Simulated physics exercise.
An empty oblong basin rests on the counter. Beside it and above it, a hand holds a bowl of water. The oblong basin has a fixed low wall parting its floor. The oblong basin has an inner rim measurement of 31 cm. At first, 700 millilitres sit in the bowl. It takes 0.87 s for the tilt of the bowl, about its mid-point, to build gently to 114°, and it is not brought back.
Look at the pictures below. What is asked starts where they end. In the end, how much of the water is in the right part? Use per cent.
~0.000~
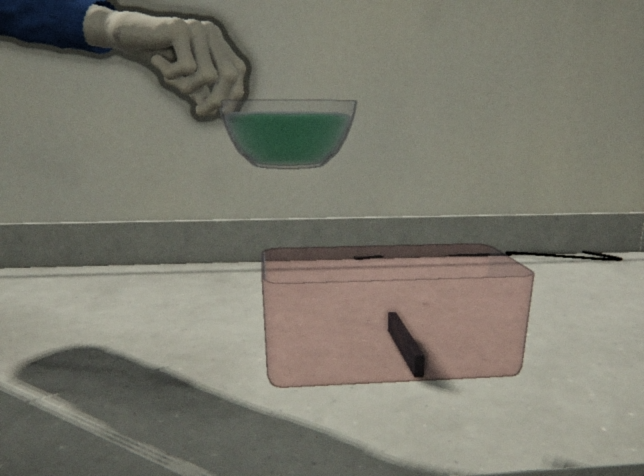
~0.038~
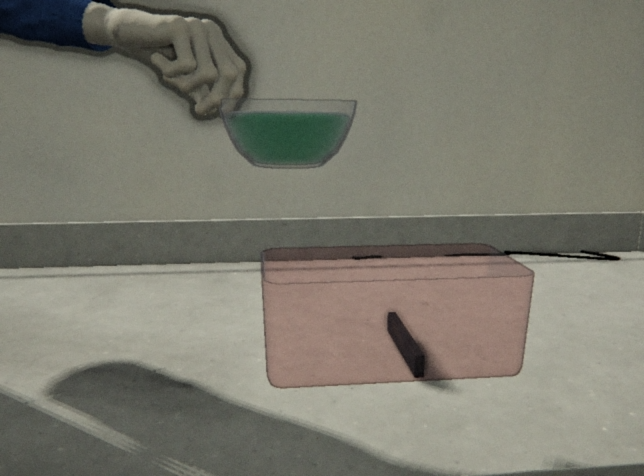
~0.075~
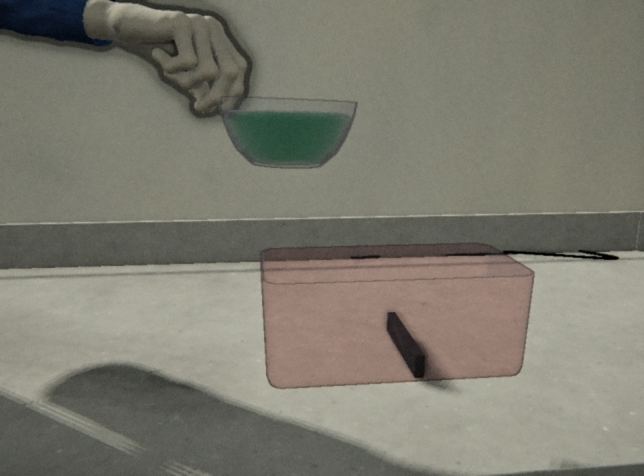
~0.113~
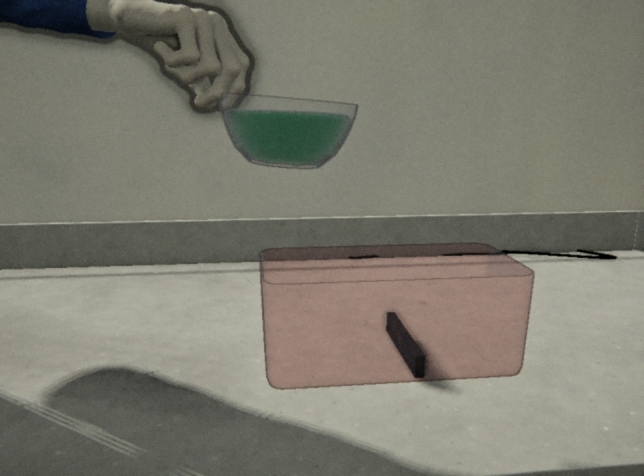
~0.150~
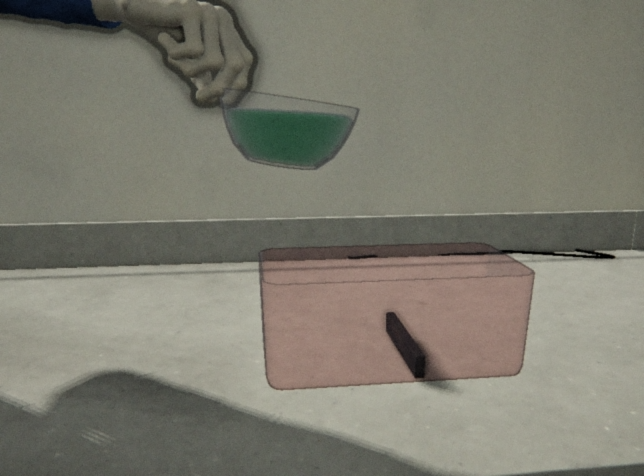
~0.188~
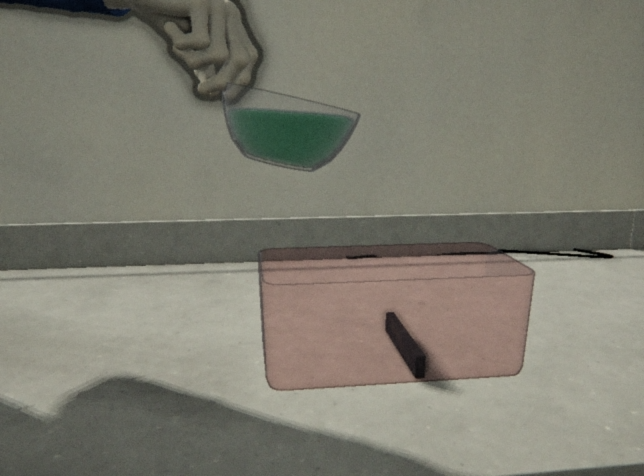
Roughly 45 percent is in the right part.
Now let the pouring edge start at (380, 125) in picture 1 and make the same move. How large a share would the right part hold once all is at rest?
60 %.
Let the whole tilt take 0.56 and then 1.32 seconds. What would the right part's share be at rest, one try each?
I'd say 35 percent on the first go, 55 percent on the next.
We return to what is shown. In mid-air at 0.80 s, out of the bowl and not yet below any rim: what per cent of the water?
Close to 4 in every hundred parts.
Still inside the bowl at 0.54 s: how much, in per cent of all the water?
Still held: Roughly 34 % of the total.
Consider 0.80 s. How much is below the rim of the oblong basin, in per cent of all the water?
Close to 96 in a hundred.
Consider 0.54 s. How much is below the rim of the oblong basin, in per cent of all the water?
Roughly 18 percent.
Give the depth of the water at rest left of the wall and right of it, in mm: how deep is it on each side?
Depths at rest: Left around 14 mm, right around 18 mm.
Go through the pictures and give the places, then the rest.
It leans 0°; its right rim is at (355, 103); the water meets the walls at (225, 114) and (349, 115); the oblong basin's rim runs from (263, 266) to (511, 260); the wall's top is at (405, 333), in the first picture.
It leans 1°; its right rim is at (355, 103); the water meets the walls at (224, 114) and (349, 114), in the second picture.
It leans 2°; its right rim is at (355, 104); the water meets the walls at (224, 113) and (349, 115), in the third picture.
It leans 5°; its right rim is at (356, 107); the water meets the walls at (225, 111) and (350, 116), in the fourth picture.
It leans 8°; its right rim is at (357, 111); the water meets the walls at (226, 110) and (351, 117), in the fifth picture.
It leans 13°; its right rim is at (358, 116); the water meets the walls at (227, 109) and (353, 117), in the sixth picture.
Then, 0.54 s in, the tilt is 79° and 34 per cent is still to pour, 6 is left of the wall and 12 right of it.
Then, 0.80 s in, the tilt is 112° and 0 per cent is still to pour, 52 is left of the wall and 44 right of it.
Then, 1.07 s in, the tilt is 114° and 0 per cent is still to pour, 54 is left of the wall and 44 right of it.
Then, 1.37 s in, the tilt is 114° and 0 per cent is still to pour, 53 is left of the wall and 45 right of it.
Finally, 53 per cent lies left of the wall, 45 right of it and 1 outside.
